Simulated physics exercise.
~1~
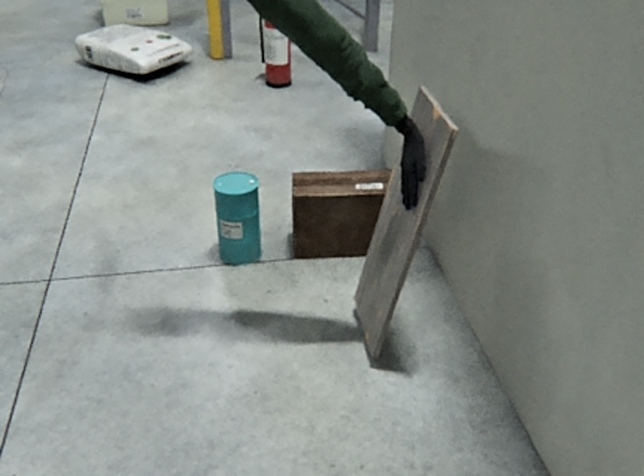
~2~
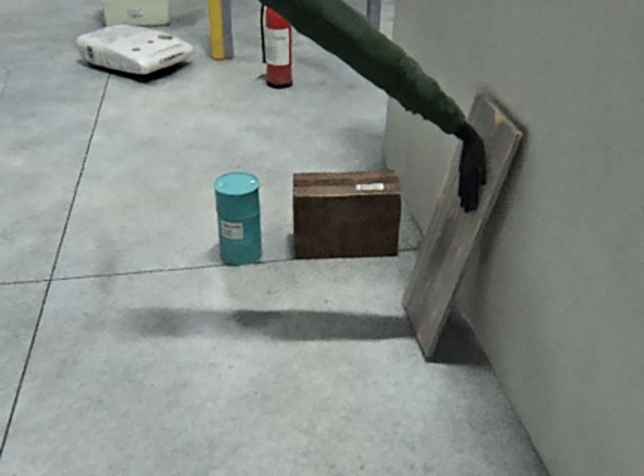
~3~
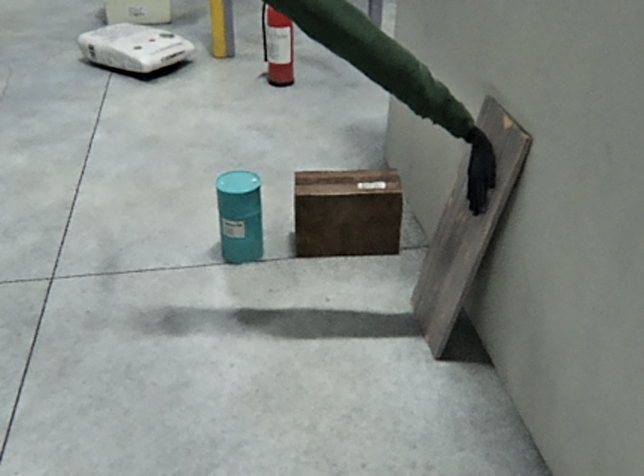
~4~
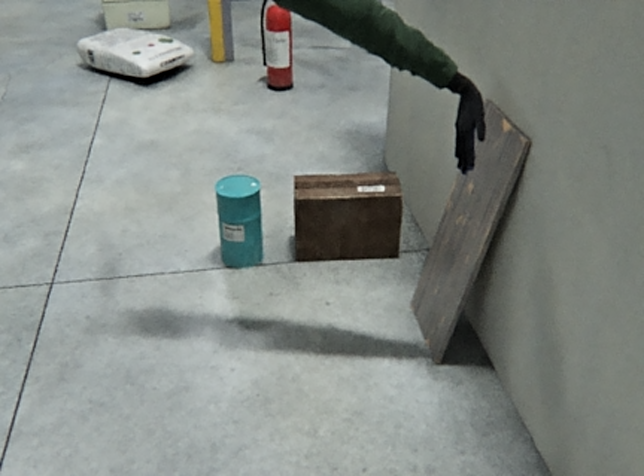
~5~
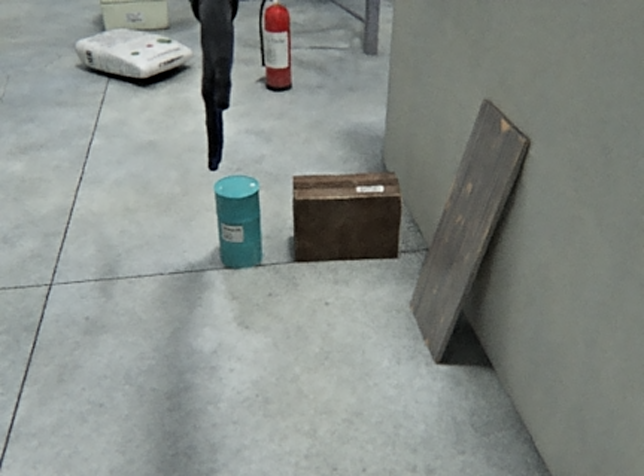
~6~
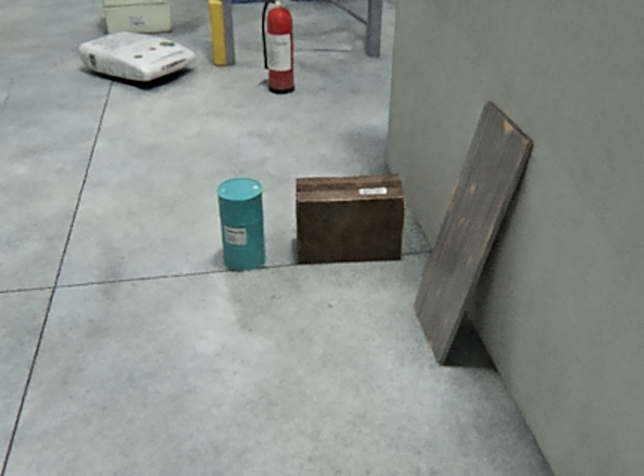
An arm in a green sleeve and black glove holds a long grey board upright at a slant beside a plain wall on the right of a smooth concrete floor, seen from above by a slightly swaying camera. A turquoise canister stands near the middle, with a brown box to its right, while a red fire extinguisher and a white sack sit farther back. The hand moves the board right and leans it against the wall. It then lets go and draws back to the left, passing above the canister and out of view. The board stays leaning, and the canister and box remain in place.
